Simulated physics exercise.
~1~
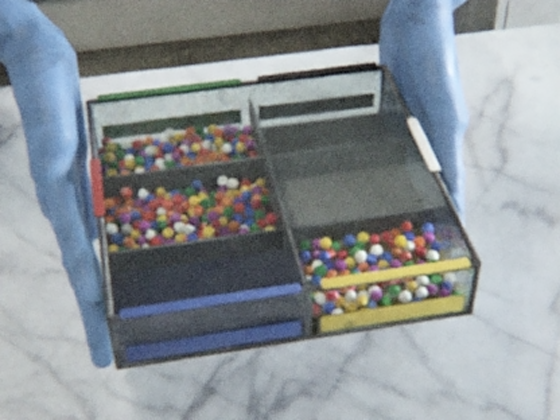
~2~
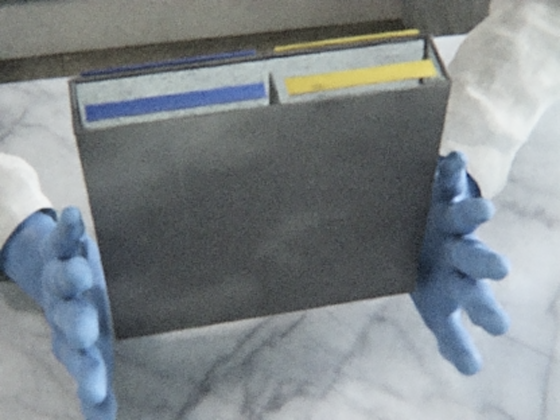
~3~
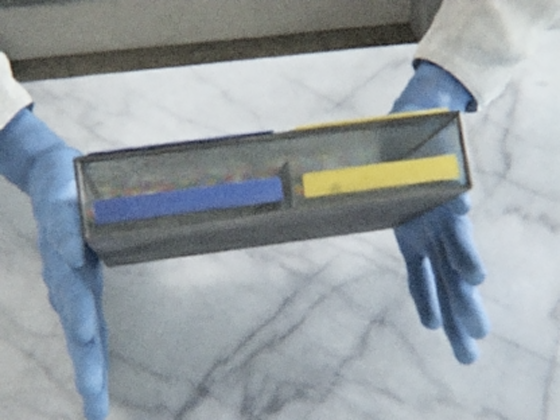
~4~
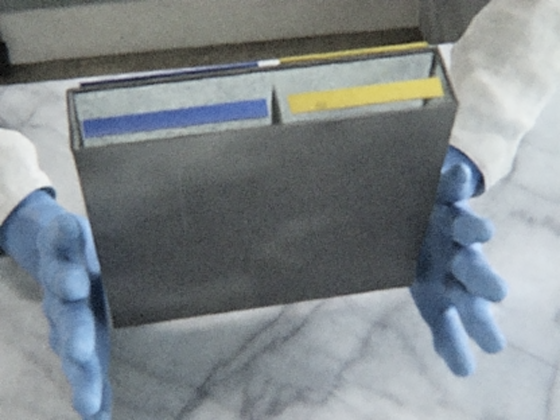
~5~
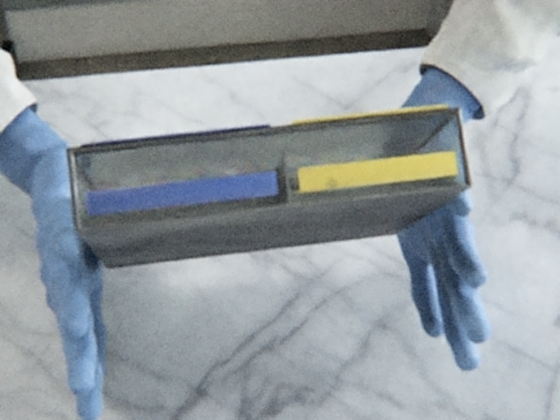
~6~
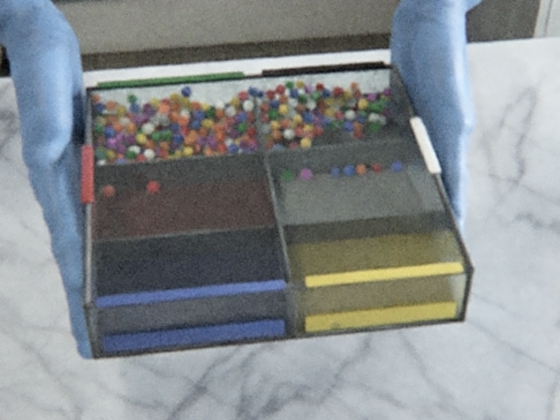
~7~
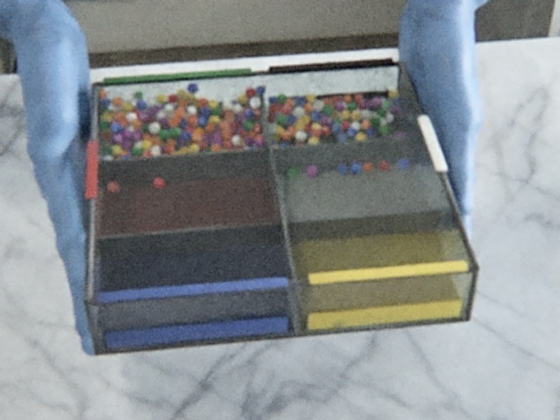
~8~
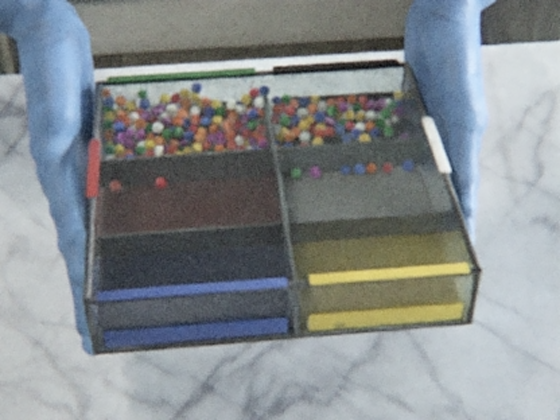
Two blue-gloved hands tipped a clear-lidded, divided box of colorful beads up on edge, rocked it back and forth, then laid it level again, leaving most beads in the far green and black sections, with only a few in the middle ones.
